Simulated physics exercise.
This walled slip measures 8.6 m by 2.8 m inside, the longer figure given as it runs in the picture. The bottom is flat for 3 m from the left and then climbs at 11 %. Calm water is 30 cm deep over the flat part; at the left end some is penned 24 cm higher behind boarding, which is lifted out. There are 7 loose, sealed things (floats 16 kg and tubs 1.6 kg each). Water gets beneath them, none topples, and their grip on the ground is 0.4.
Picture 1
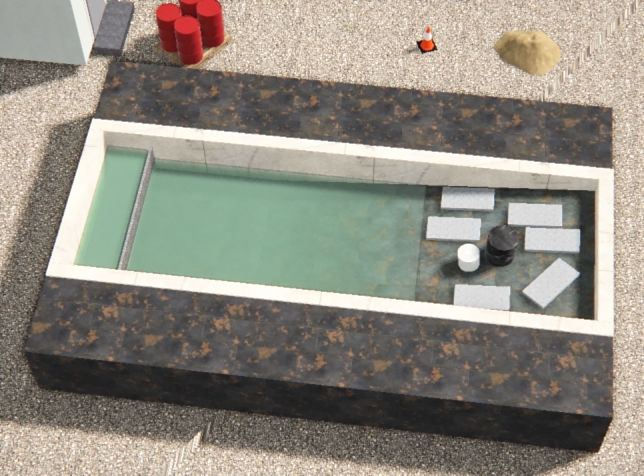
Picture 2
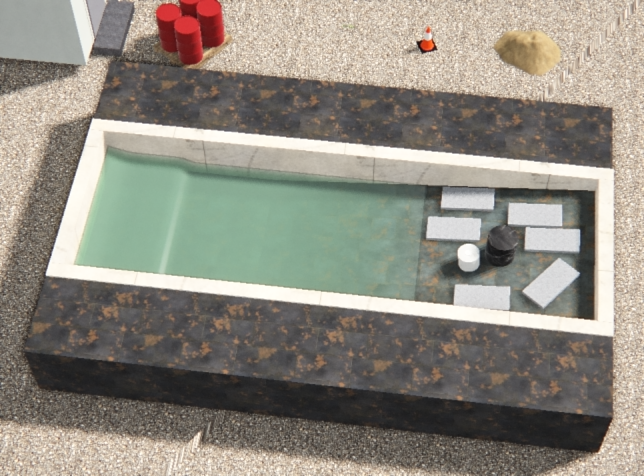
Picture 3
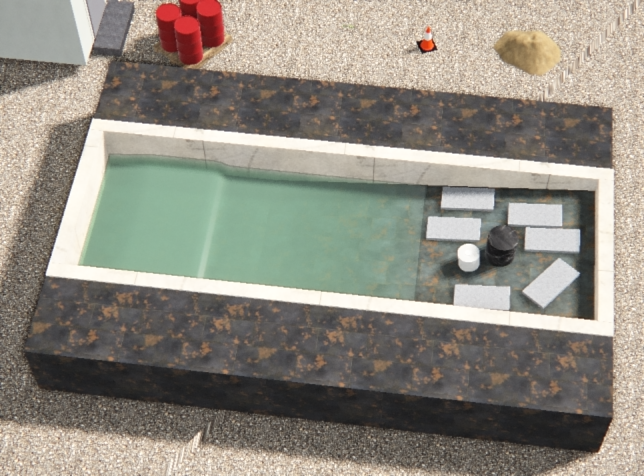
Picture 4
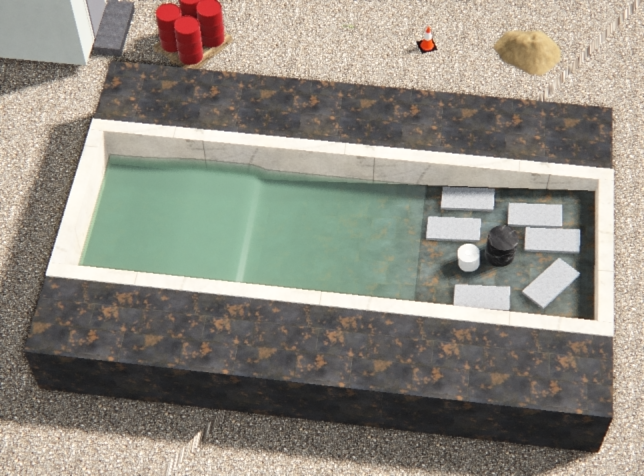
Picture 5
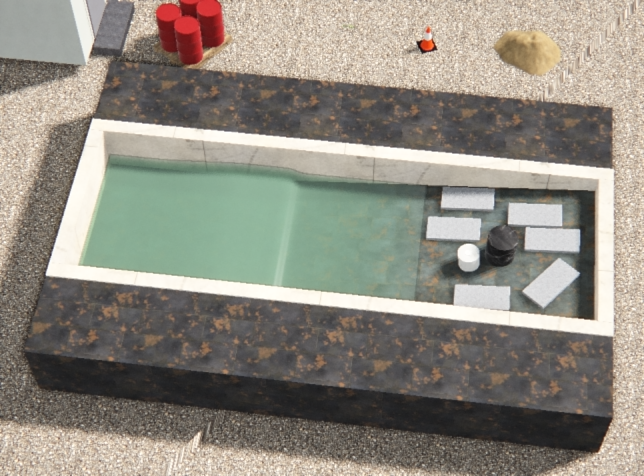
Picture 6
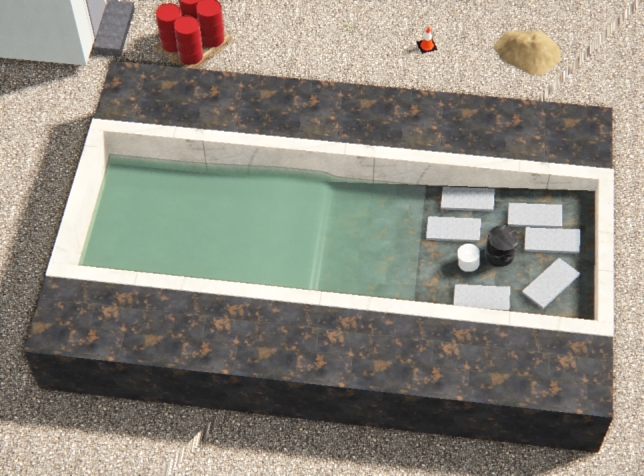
A long, pale-rimmed basin set between dark, rust-flecked stone slabs holds green water, seen from high above at an angle on gravelly ground. White rectangular floats, a white tub and a black one sit at its right end, with red barrels, a traffic cone and a sand heap beyond. A grey board near the left end vanishes and a low swell travels rightward past mid-basin, while floats, tubs and camera stay still.
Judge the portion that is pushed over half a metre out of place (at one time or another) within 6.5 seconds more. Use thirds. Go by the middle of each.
Share: From one to two thirds.
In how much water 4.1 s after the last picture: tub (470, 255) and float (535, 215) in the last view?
About 2 and 1 cm.
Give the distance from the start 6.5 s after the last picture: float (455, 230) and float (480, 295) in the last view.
In turn: 250 cm, 200 cm.
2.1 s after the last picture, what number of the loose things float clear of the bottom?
At that moment 2.
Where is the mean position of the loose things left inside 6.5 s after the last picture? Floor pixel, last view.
Near (424, 243).
Then, 0.6 s after the last picture 0 of 7 are over 50 cm from their spots; 0 afloat.
Then, 2.1 s after the last picture 0 of 7 are over 50 cm from their spots; 2 afloat.
Then, 4.1 s after the last picture 3 of 7 are over 50 cm from their spots; 2 afloat.
Then, 6.5 s after the last picture 4 of 7 are over 50 cm from their spots, and 4 have been at some point; 4 afloat.
